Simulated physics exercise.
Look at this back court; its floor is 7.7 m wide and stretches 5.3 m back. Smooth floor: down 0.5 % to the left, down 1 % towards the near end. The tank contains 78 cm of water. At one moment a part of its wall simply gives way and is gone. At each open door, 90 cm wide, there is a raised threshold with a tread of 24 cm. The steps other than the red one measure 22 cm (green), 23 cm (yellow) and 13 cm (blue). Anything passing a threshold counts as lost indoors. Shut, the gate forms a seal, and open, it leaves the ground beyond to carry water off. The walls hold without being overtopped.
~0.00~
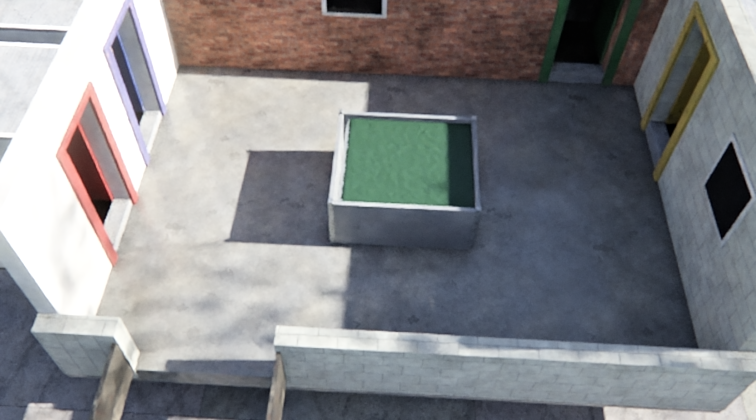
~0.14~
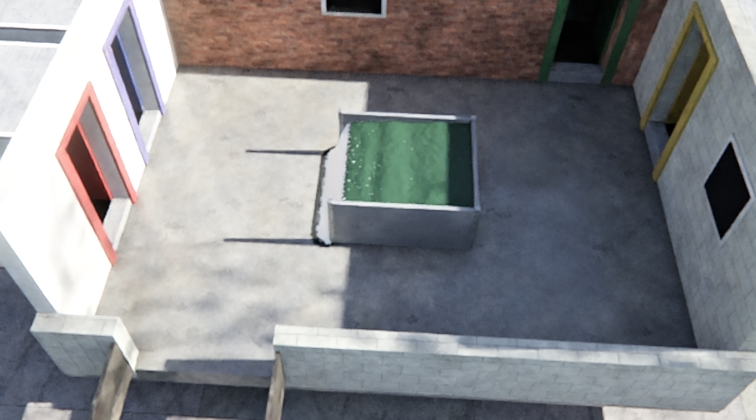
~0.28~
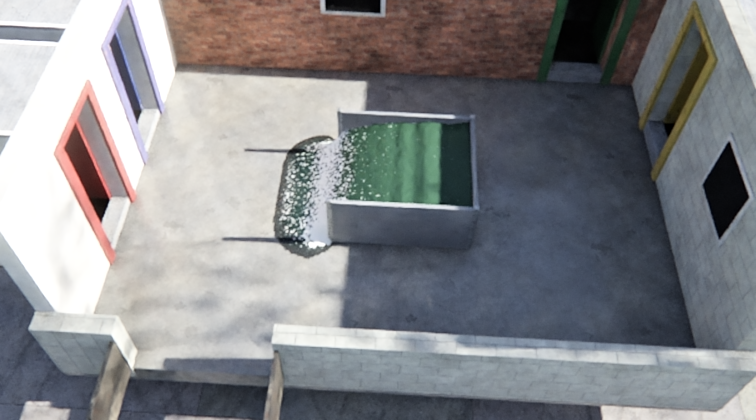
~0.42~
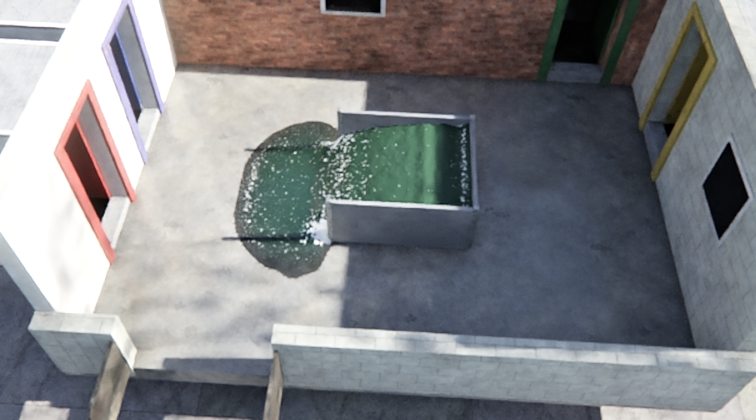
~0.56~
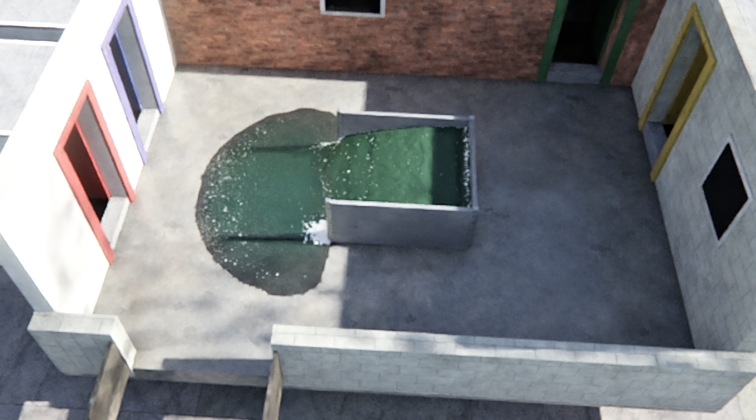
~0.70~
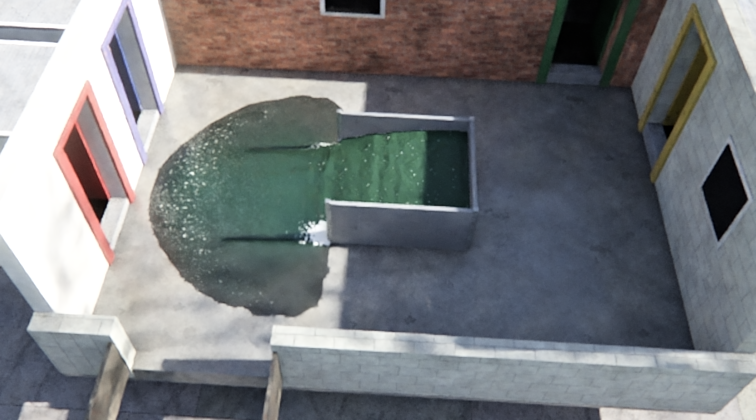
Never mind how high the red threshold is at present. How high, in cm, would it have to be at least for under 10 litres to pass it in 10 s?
At least about 32 cm.
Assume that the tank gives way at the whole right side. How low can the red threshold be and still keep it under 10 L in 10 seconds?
In that case you'd want it roughly 9.0 cm high.
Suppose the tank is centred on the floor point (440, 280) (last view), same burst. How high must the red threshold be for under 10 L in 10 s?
About 29 centimetres.
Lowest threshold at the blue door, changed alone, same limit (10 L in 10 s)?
Blue: Roughly 29 cm.
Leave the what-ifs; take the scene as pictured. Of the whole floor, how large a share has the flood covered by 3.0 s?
35 %.
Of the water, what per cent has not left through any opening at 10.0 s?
Roughly 60 in a hundred.
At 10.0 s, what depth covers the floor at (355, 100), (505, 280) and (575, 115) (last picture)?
First spot about 2 cm, second about 2 cm, third about 4 cm.
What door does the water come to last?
It is the yellow one.
After 1.4 s water covers 35 % of the floor, deepest (38 cm) near (138, 181); 30 cm at the red door, 42 litres in over its 13 cm threshold.
After 3.0 s water covers 35 % of the floor, deepest (34 cm) near (82, 347); 22 cm at the red door, 192 litres in over its 13 cm threshold.
After 10.0 s water covers 95 % of the floor, deepest (8 cm) near (82, 347); 6 cm at the red door, 215 litres in over its 13 cm threshold.
At the red door as built, the water arrived by 0.9 s and peaked near 34 cm at 1.8 s.
Run again over the same 10 s with other heights there, 28 litres in over 27.5 cm, 1 litre over 37 cm. The limit of 10 litres is kept from about 32 cm up.
